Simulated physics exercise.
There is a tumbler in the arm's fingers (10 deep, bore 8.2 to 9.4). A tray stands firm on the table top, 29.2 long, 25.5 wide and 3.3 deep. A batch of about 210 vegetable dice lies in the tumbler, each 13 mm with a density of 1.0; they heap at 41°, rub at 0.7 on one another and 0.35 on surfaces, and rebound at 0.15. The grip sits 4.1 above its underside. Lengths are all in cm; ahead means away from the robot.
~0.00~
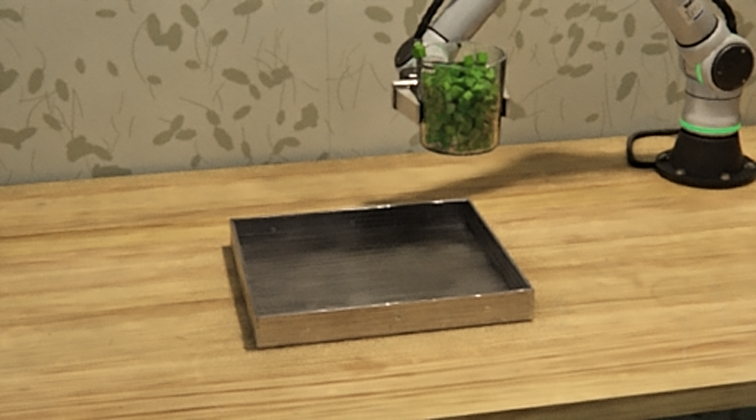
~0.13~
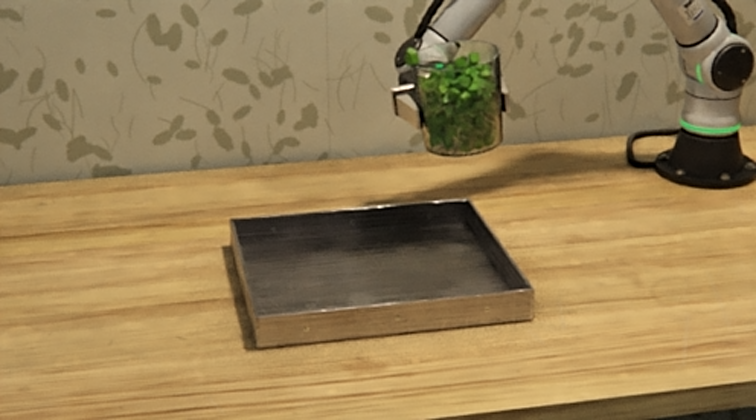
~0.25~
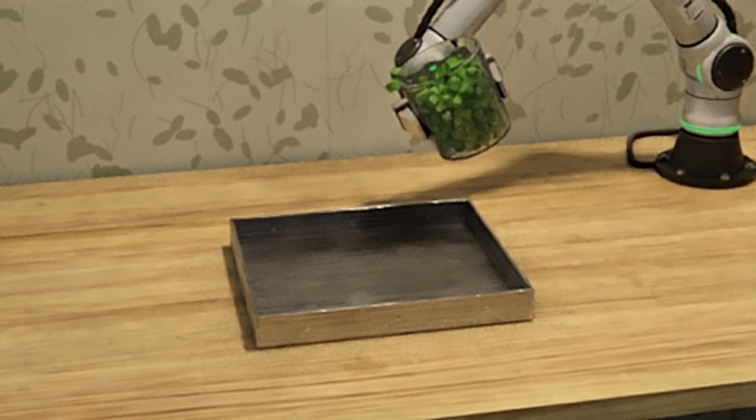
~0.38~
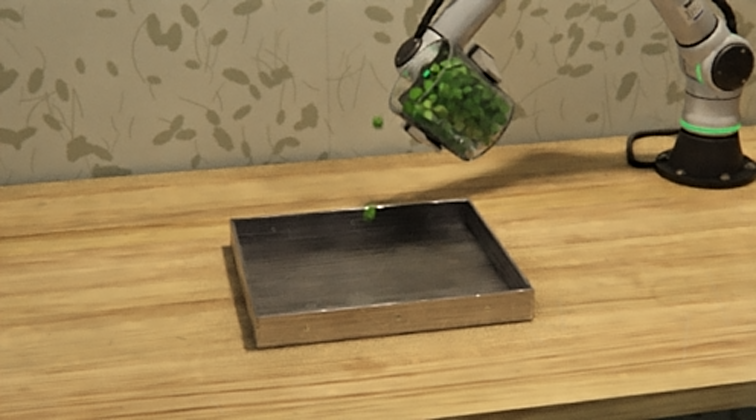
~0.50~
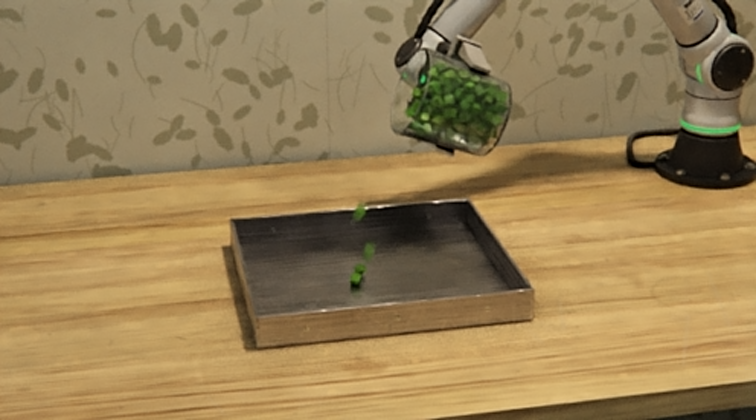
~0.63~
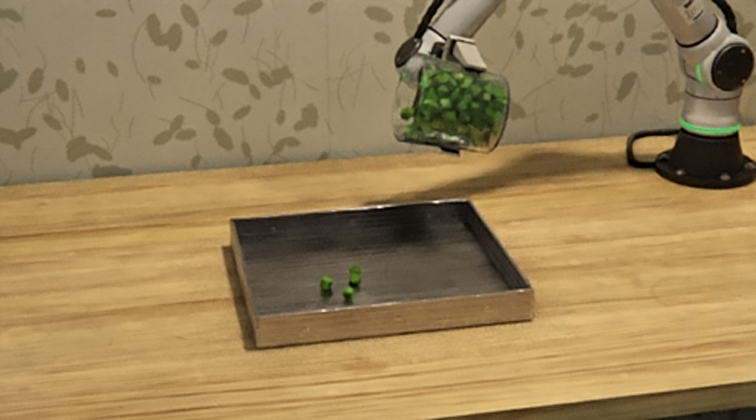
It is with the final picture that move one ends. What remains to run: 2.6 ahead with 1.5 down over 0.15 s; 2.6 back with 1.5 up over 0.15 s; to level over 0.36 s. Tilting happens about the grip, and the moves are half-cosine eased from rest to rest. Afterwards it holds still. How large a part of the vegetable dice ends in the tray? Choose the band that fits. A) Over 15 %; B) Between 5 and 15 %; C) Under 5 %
B.
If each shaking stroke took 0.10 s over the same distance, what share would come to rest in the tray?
About 15 per cent, then.
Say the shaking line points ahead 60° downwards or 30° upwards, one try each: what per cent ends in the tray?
Roughly 5 per cent, then 10 per cent.
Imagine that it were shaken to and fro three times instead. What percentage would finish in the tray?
It would come to about 10 %.
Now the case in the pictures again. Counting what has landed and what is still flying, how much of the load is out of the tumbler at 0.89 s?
About 5 in a hundred parts are out by then.
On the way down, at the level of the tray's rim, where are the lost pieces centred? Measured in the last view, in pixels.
They come down centred close to (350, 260).
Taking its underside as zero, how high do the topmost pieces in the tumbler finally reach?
Around 10.0 centimetres above the underside.
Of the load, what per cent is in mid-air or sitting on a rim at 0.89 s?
Reading at that time: Some 2 per cent.
After 0.89 s, tilted 74° forward, highest piece 23 above the table; 204 in the tumbler, 5 in the tray, 4 in flight or on a rim.
After 1.16 s, tilted 22° forward, highest piece 25 above the table; 195 in the tumbler, 17 in the tray, 1 in flight or on a rim.
After 1.49 s, level, highest piece 26 above the table; 195 in the tumbler, 18 in the tray.
After 2.54 s, level, highest piece 26 above the table; 195 in the tumbler, 18 in the tray.
In the end, 195 in the tumbler, 18 in the tray. That is 8 % in the tray.
